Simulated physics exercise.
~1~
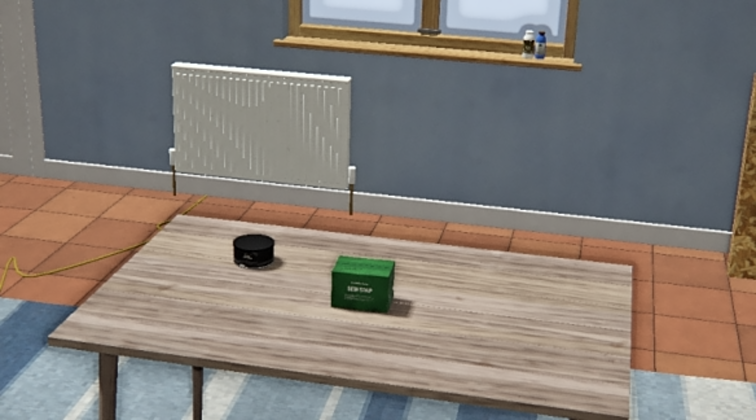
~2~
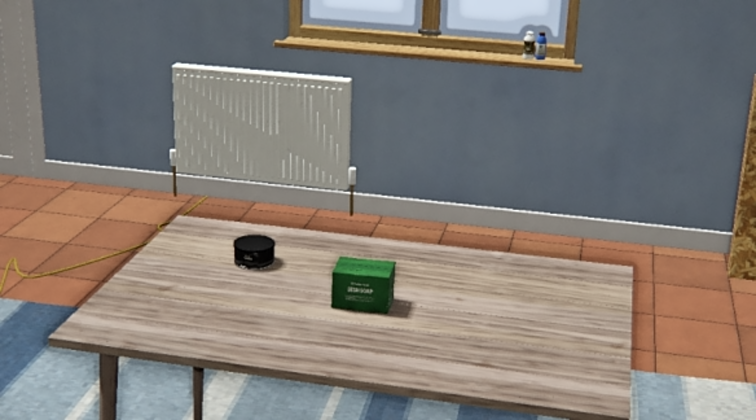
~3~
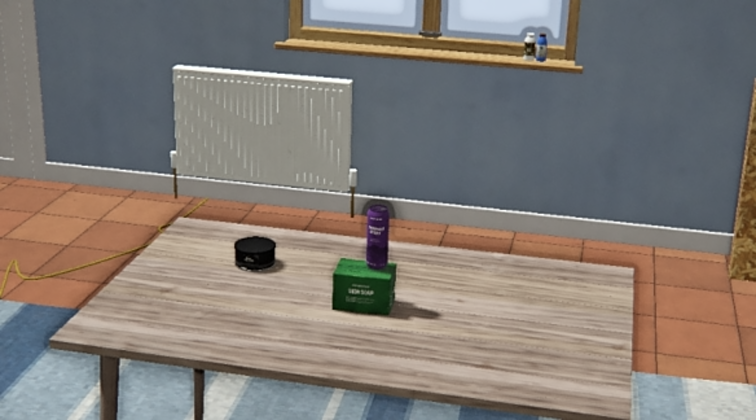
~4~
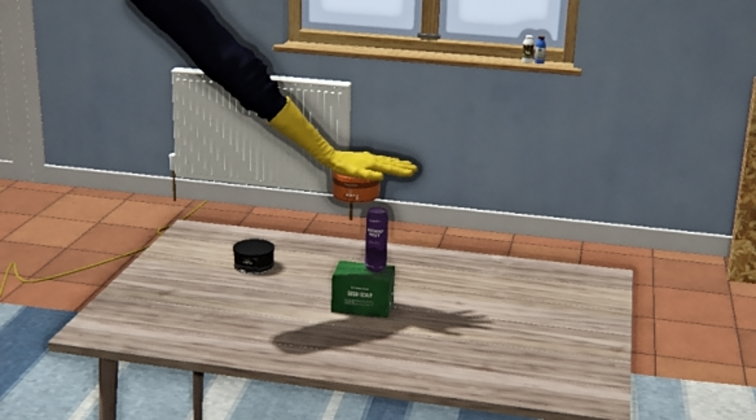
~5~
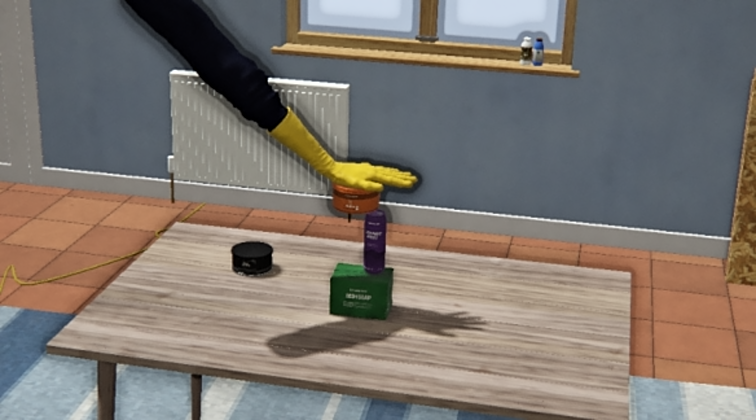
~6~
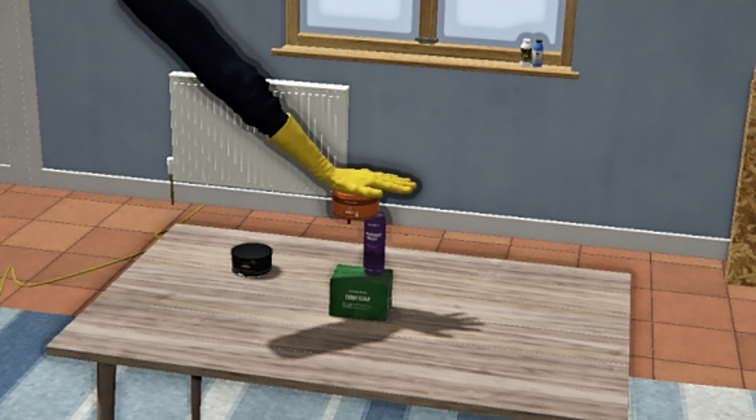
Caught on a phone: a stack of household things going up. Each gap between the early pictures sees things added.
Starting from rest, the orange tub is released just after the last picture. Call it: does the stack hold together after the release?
No, it falls apart.
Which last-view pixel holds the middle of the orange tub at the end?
Around (262, 285).
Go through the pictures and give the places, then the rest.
In the first frame, the last thing is not in view yet.
In the second frame, the last thing is not in view yet; black tub (254, 252).
In the third frame, the last thing is not in view yet; green box (364, 286).
The fourth frame shows on its way; orange tub (356, 183); purple can (377, 240).
The fifth frame shows on its way; orange tub (356, 194); black tub (252, 259).
The sixth frame shows set down, still held; orange tub (356, 200); green box (361, 292).
Then, 0.30 s past the last view, orange tub now fallen.
Then, 0.40 s past the last view, things are still on the move.
Then, 0.50 s past the last view, as before.
Finally, fallen, orange tub; the other 3 still in place. Final places as the last picture's camera would see them, orange tub near (262, 285). The pile loses its balance.
